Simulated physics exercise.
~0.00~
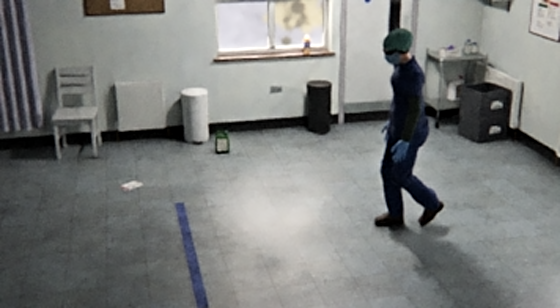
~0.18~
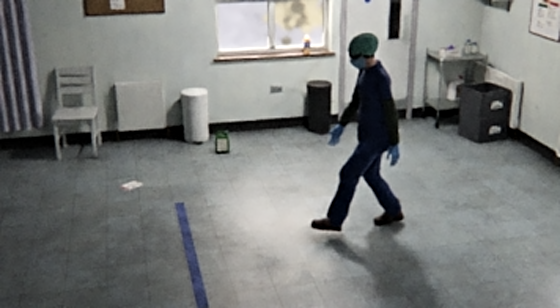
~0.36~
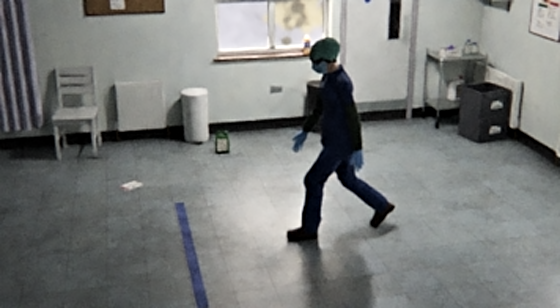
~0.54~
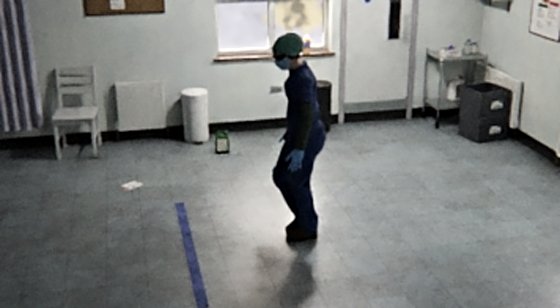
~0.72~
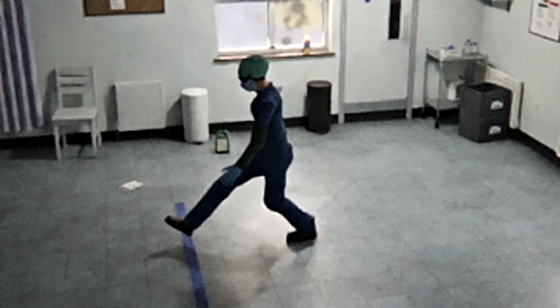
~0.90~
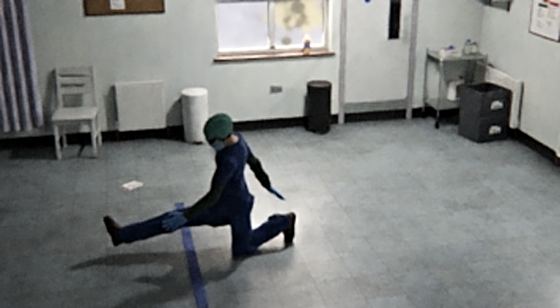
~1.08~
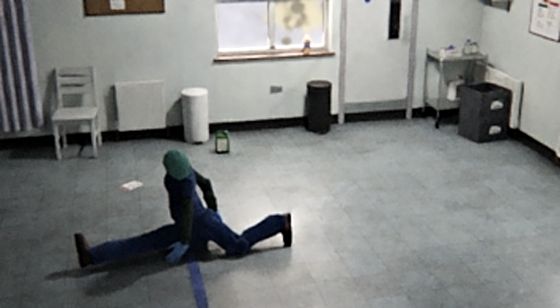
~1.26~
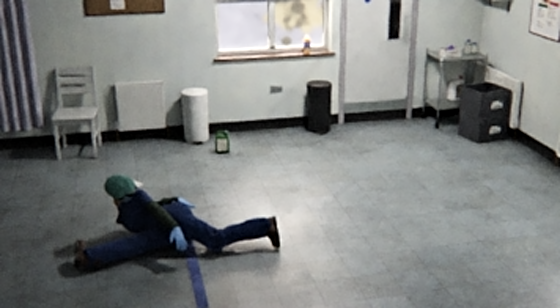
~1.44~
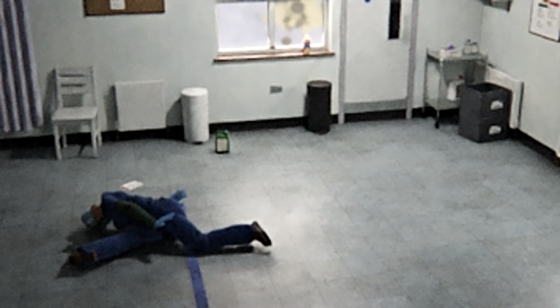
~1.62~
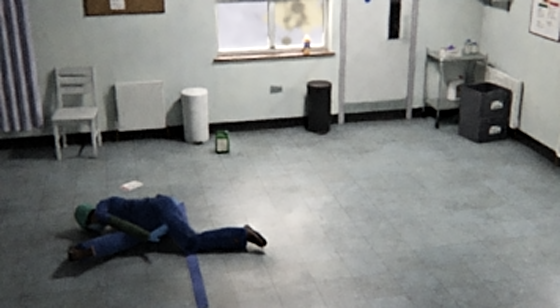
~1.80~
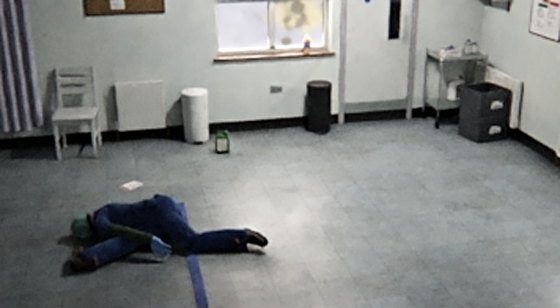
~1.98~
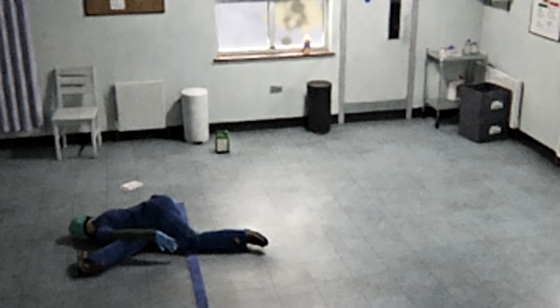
In a room with pale walls and a grey floor, a person in dark blue clothing, green cap, mask and gloves walks left toward a blue strip, drops with the front leg stretched out, slumps forward and ends lying still, head and chest beyond the strip.
